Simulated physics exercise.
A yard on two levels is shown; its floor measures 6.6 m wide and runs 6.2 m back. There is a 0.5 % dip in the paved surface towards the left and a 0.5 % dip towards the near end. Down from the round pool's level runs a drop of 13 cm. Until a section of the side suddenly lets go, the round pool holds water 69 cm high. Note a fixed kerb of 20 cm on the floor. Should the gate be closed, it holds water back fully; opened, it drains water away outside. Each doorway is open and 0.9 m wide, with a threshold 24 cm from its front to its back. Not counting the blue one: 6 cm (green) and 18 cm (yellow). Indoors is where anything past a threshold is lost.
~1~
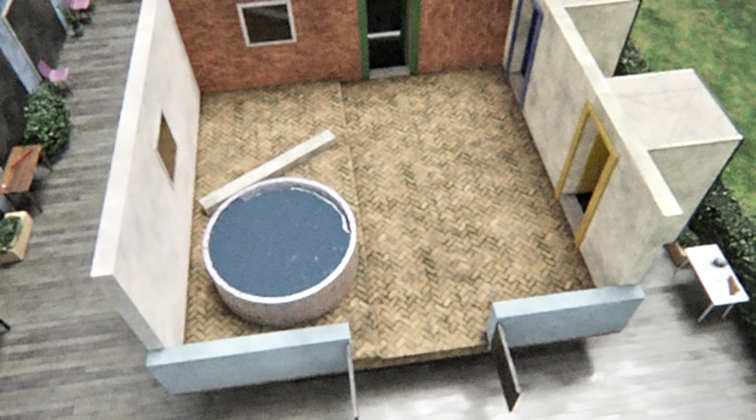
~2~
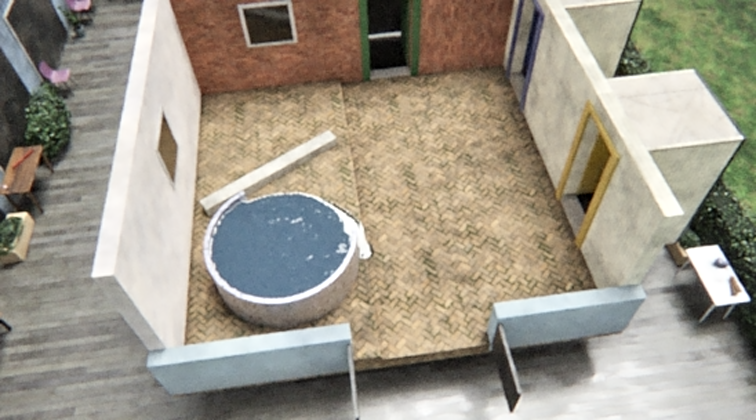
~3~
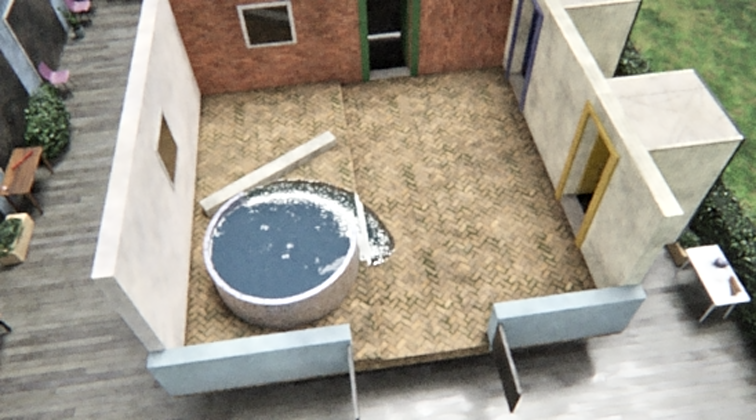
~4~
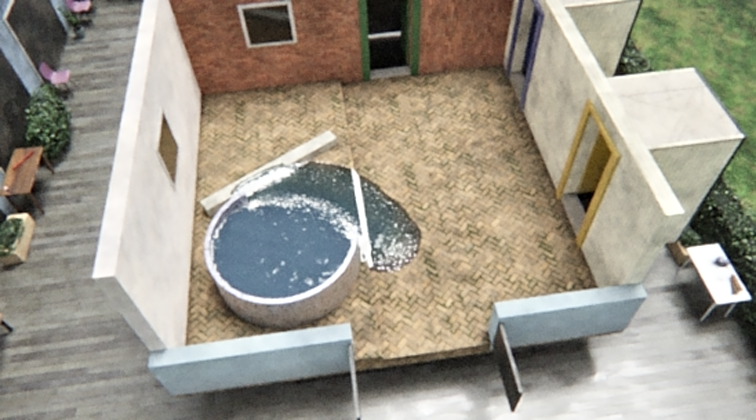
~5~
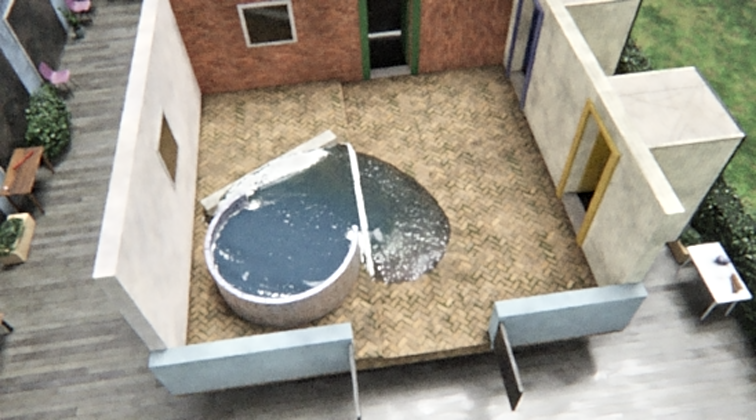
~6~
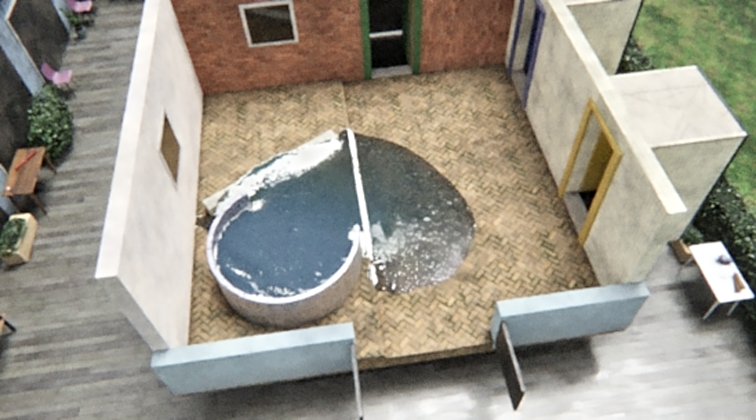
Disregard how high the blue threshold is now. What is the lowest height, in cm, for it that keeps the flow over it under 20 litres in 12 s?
It would need to be about 27 cm high.
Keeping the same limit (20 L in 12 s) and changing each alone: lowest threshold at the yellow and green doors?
You'd want about 7.5 centimetres at yellow and about 11.0 centimetres at green.
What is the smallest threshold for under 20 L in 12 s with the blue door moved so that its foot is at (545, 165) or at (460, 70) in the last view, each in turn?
Roughly 13.0 cm for the first and 24 cm for the second.
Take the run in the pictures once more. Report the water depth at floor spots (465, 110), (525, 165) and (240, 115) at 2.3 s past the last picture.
That's 6, 9 and 2 cm, in the order given.
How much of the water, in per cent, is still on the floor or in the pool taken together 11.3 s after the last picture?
What remains is some 78 per cent of the water.
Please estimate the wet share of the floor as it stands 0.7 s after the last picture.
Near 55 per cent of the open floor.
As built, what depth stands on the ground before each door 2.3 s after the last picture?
Lab note, cm: Blue 33; green 12; yellow 7.
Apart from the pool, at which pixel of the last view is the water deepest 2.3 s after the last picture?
Around (471, 74).
Then, 0.7 s after the last picture water covers 55 % of the floor, deepest (34 cm) near (321, 156); it has not reached the blue door.
Then, 2.3 s after the last picture water covers 70 % of the floor, deepest (40 cm) near (471, 74); 33 cm at the blue door, 23 litres in over its 19 cm threshold.
Then, 11.3 s after the last picture water covers 90 % of the floor, deepest (11 cm) near (526, 322); 5 cm at the blue door, 72 litres in over its 19 cm threshold.
At the blue door as built, the water peaked near 34 cm, 2.5 s after the last picture.
With a threshold of 24.5 cm, 32 litres would have come in within the 12 s; with 33 cm, 5 litres. So under 20 litres takes about 27 cm.
